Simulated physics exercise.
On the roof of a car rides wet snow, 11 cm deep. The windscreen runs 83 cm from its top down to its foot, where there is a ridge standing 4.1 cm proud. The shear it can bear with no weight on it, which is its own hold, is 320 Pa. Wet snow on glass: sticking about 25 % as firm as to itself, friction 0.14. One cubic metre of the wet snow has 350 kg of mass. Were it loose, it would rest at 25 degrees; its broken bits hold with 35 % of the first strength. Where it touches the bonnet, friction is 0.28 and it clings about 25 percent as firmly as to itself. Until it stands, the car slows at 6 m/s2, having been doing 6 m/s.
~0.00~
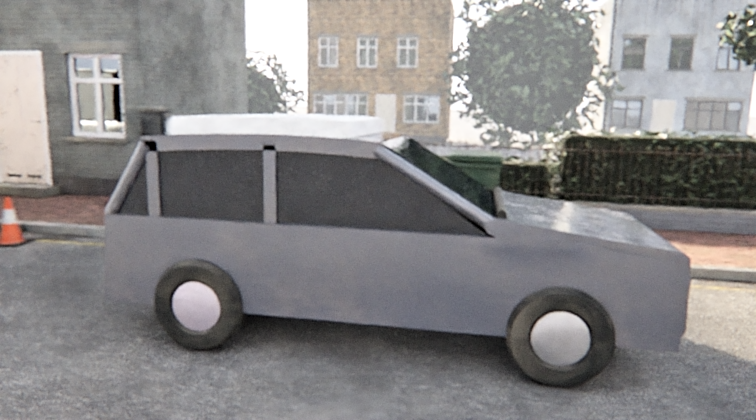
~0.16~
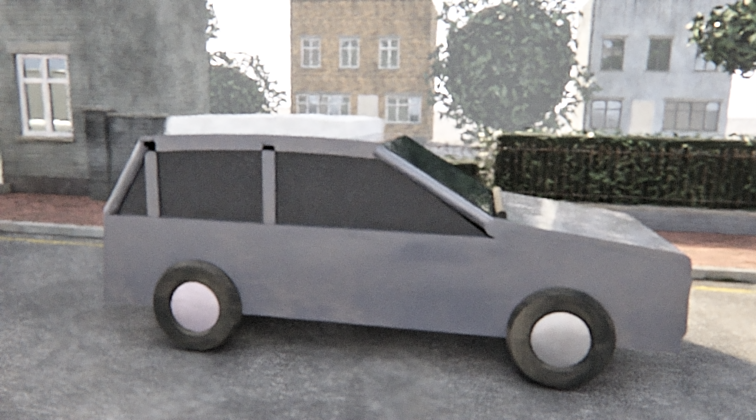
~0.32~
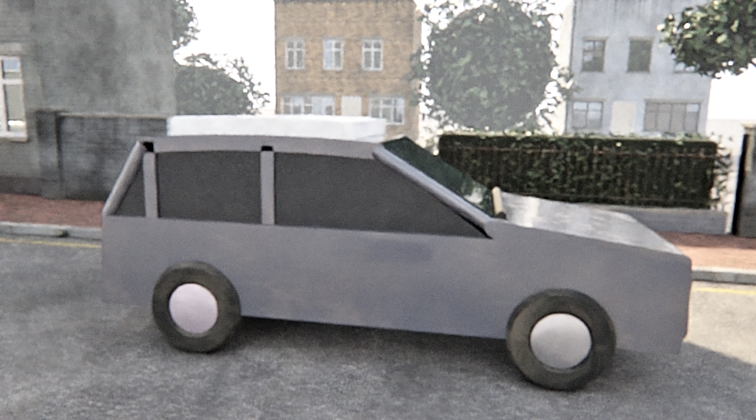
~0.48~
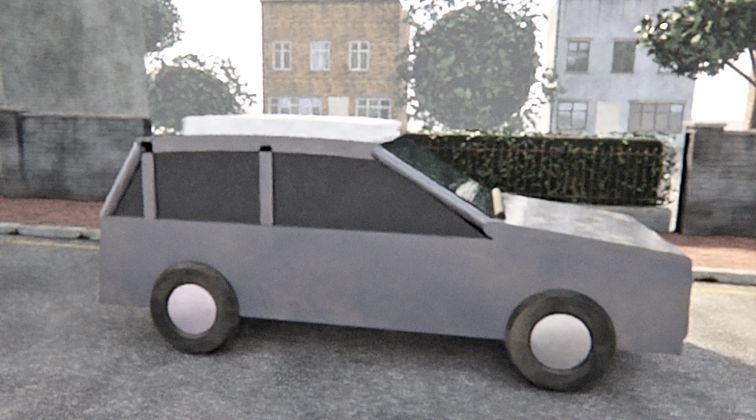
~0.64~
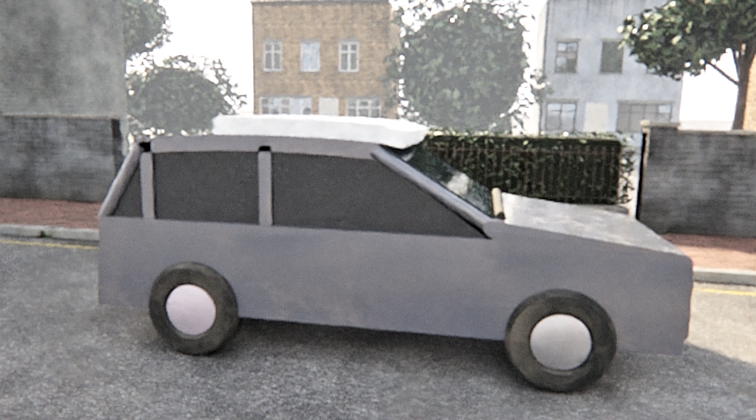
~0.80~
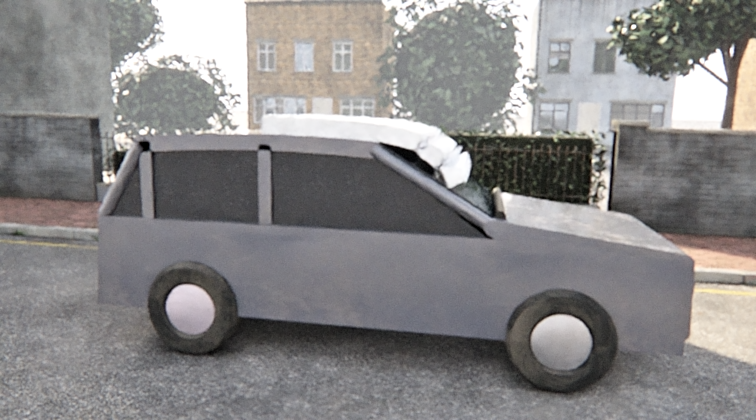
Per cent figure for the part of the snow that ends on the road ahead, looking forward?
Around 94 percent.
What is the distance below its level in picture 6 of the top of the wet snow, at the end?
I'd put it at close to 50 cm.
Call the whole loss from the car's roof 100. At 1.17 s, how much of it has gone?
Roughly 100 percent.
After 1.17 s, none of the snow is on the roof, 20 % on the glass, 80 % on the bonnet and none has gone off the nose.
After 1.62 s, none of the snow is on the roof, 2 % on the glass, 23 % on the bonnet and 75 % has gone off the nose.
After 2.06 s, none of the snow is on the roof, 2 % on the glass, 4 % on the bonnet and 94 % has gone off the nose.
After 2.50 s, none of the snow is on the roof, 2 % on the glass, 4 % on the bonnet and 94 % has gone off the nose.
After 2.60 s, at the end, none of the snow is on the roof, 2 % on the glass, 4 % on the bonnet and 94 % has gone off the nose.
